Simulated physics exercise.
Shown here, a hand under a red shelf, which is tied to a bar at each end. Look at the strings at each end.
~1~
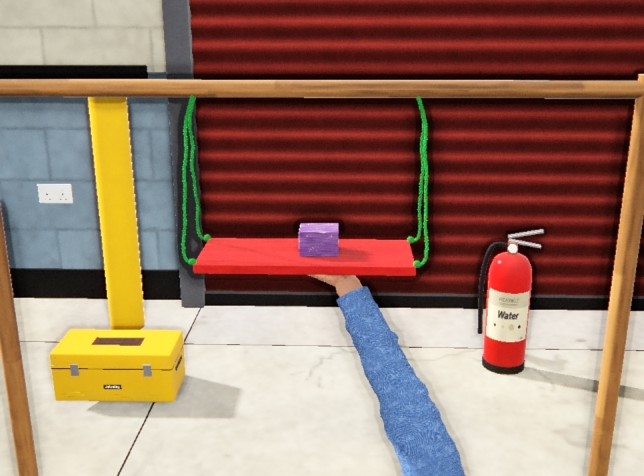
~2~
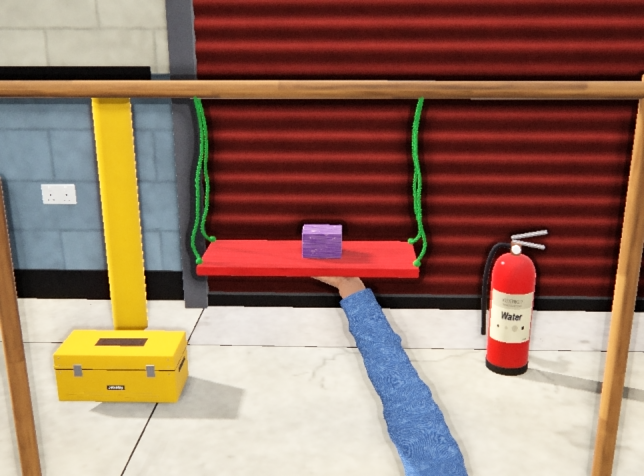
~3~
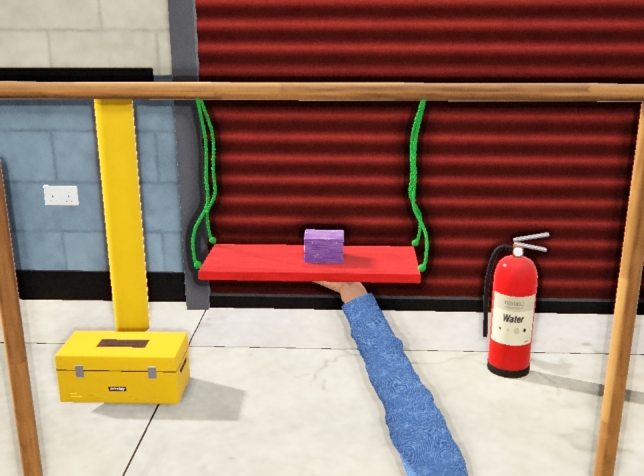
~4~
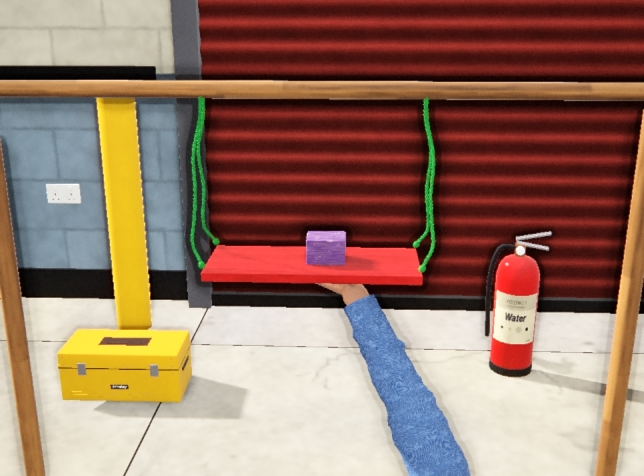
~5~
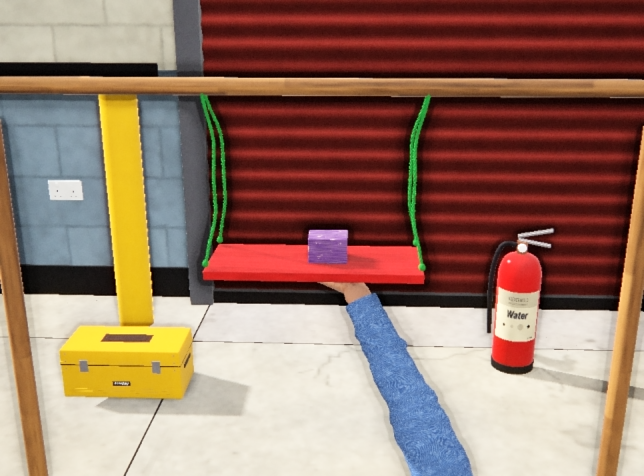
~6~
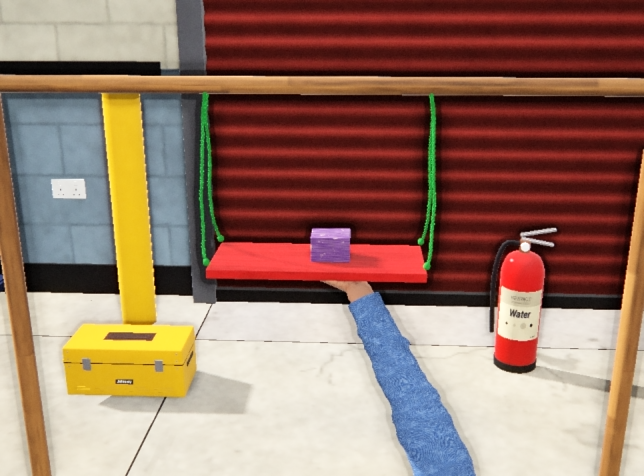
In the video, a hand in a blue sleeve stays under a red shelf holding a purple block, while the green strings at both ends shift and straighten slightly as the shelf lowers very slightly beneath the wooden bar.
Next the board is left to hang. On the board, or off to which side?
Outcome: The purple block keeps its place.
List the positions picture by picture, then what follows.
Purple block (319, 240); red shelf (304, 271), in the first picture.
Purple block (322, 242), in the second picture.
Purple block (324, 246), in the third picture.
Purple block (326, 248); red shelf (311, 279), in the fourth picture.
Purple block (328, 247), in the fifth picture.
Purple block (331, 245); red shelf (315, 277); left strings almost straight; right strings almost straight, in the sixth picture.
Then, 0.56 s later than the last view, board level; block on the board near (331, 248).
Finally, board level; block on the board near (331, 249). The purple block stays on the board.
